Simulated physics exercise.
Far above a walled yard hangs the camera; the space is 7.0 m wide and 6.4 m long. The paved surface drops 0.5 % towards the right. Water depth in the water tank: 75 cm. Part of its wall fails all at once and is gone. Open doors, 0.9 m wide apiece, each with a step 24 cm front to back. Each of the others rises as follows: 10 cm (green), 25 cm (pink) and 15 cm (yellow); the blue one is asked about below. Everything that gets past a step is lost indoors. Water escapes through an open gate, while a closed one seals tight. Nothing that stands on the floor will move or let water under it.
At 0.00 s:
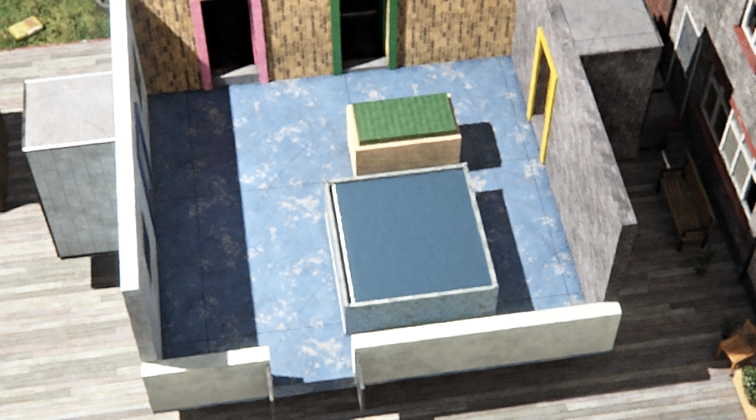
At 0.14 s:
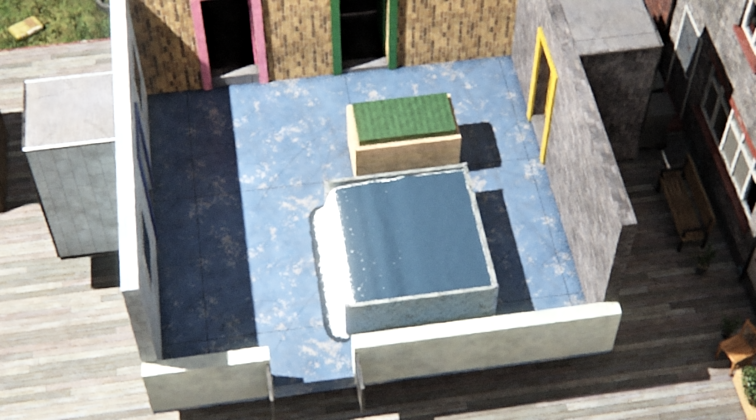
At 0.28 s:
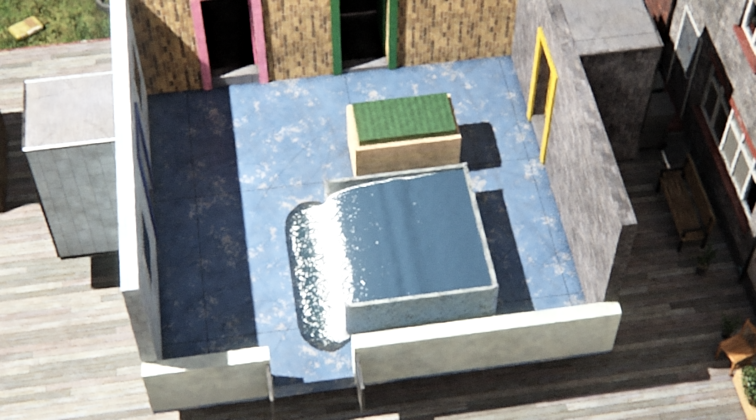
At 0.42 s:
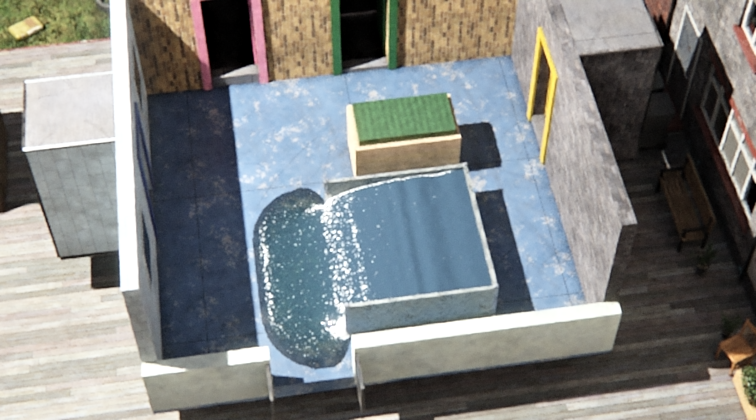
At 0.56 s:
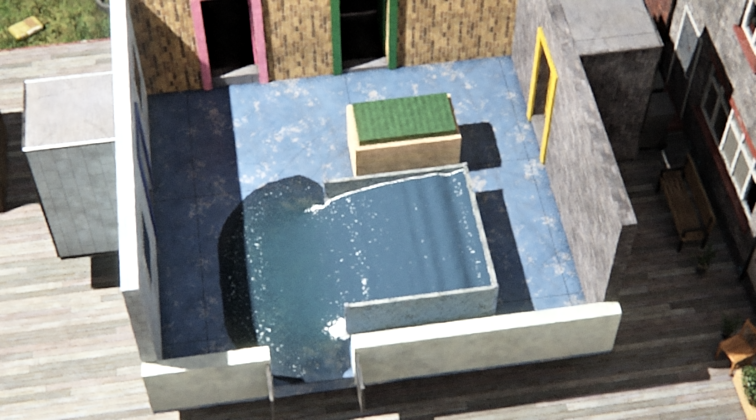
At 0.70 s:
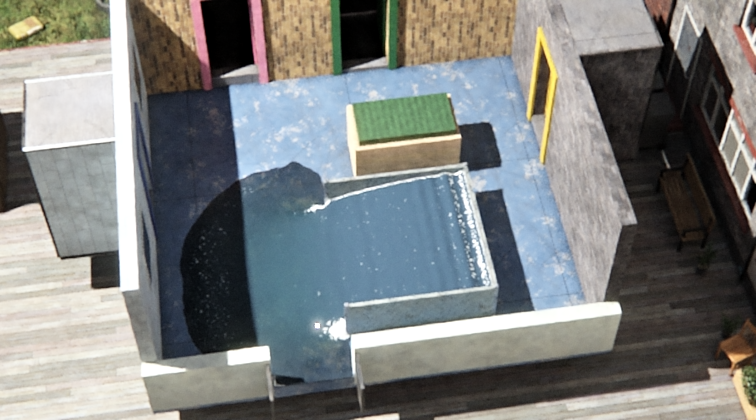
The clip opens on a high view of a walled yard with a blue paved floor, where water sits still in a square tank. The tank's left wall gives way all at once, and foaming water pours out leftward, fanning into a widening, rounded sheet across the paving as the tank's level lowers.
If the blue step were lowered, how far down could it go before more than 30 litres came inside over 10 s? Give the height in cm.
Down to about 23 cm.
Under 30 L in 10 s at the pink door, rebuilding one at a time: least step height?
Roughly 17 cm at the pink door.
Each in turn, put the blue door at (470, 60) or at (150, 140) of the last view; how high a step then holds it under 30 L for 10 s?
Around 15 and 15 cm respectively.
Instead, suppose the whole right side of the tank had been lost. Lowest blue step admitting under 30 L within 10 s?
In that case you'd want it roughly 8.5 cm high.
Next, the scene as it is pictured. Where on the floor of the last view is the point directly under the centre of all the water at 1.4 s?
(332, 269) or so.
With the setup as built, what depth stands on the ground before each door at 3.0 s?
Depths in cm - green: 0, pink: 5, yellow: 0, blue: 22.
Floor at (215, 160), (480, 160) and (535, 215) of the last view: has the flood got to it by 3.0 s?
In that order: Flooded, still dry, dry.
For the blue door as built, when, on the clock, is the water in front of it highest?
Around 2.2 s, give or take.
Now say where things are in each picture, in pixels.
Still water, 75 cm deep, in the water tank at (408, 235); the blue door at (146, 175) is dry, in the first frame.
The gap is at (338, 262), the front 0.3 m out at (329, 325); the back of the water tank holds 75 cm, in the second frame.
The gap is at (338, 263), the front 0.7 m out at (303, 325); the back of the water tank holds 75 cm, in the third frame.
The gap is at (338, 264), the front 1.3 m out at (270, 329); the back of the water tank holds 75 cm, in the fourth frame.
The gap is at (338, 264), the front 1.9 m out at (233, 331); the back of the water tank holds 71 cm, in the fifth frame.
The gap is at (338, 265), the front 2.5 m out at (191, 317); the back of the water tank holds 64 cm; 0.9 m in a straight line remain to the blue door at (146, 175), in the sixth frame.
After 1.4 s water covers 35 % of the floor, deepest (47 cm) near (165, 387); 17 cm at the blue door, 15 litres in over its 6 cm step.
After 3.0 s water covers 45 % of the floor, deepest (40 cm) near (148, 98); 22 cm at the blue door, 180 litres in over its 6 cm step.
After 10.0 s water covers 100 % of the floor, deepest (18 cm) near (522, 341); 8 cm at the blue door, 302 litres in over its 6 cm step.
At the blue door as built, the water arrived by 1.0 s and peaked near 25 cm at 2.2 s.
Run again over the same 10 s with other heights there, 60 litres in over 20 cm, 14 litres over 26.5 cm. The limit of 30 litres is kept from about 23 cm up.
